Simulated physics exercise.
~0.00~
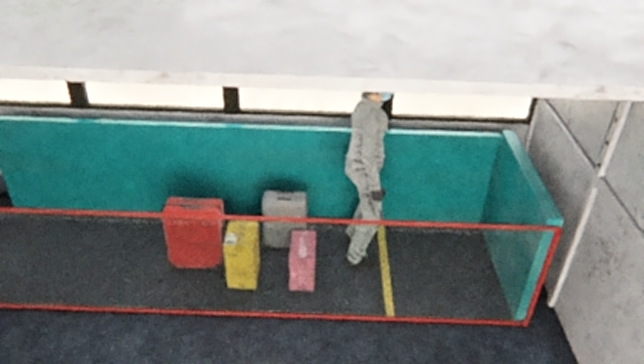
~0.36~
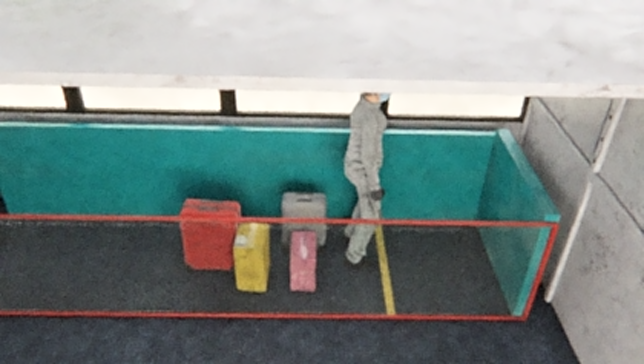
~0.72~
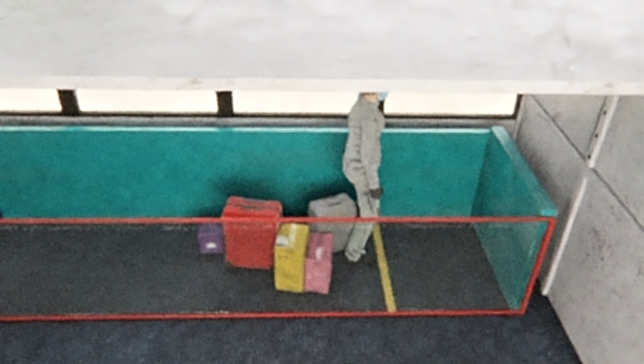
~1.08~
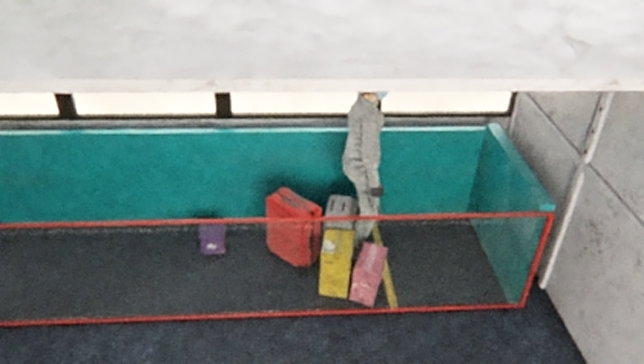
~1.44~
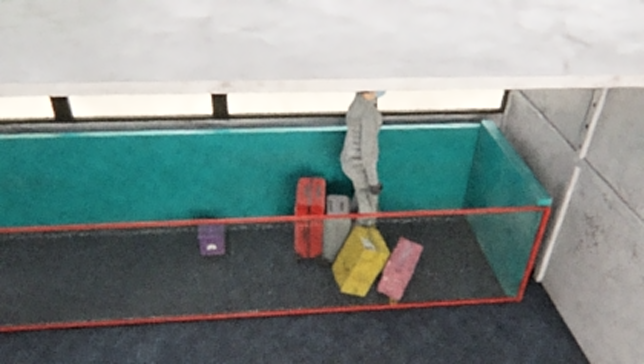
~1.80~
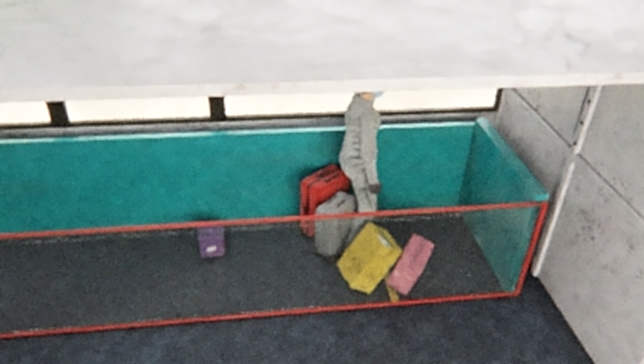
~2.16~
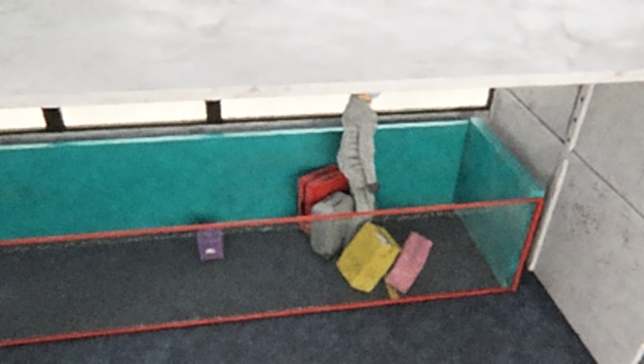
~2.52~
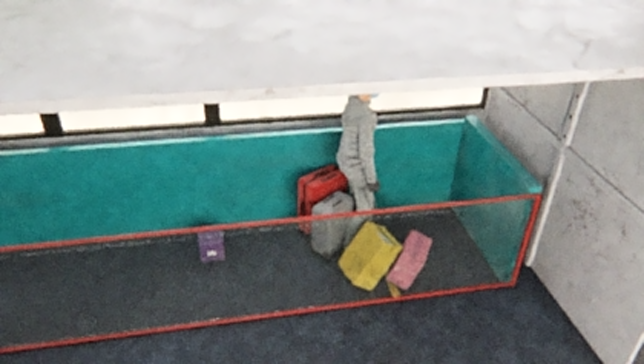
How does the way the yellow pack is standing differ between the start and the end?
At the start the yellow pack stands upright on the floor, but by the end it is leaning over to one side.
Inside a tram, a dark-floored bay with a teal back wall and a red-edged clear front is seen from slightly above, the view drifting sideways. A passenger in grey stands beside a yellow floor line at the right, with a red case, a yellow pack, a grey case and a pink carton to the left. The luggage slides right, and a small purple tub comes into view behind it and stays at the left. The yellow pack and pink carton tip into a lean as the cases bunch by the passenger. Everything settles, with only the pink carton across the line.
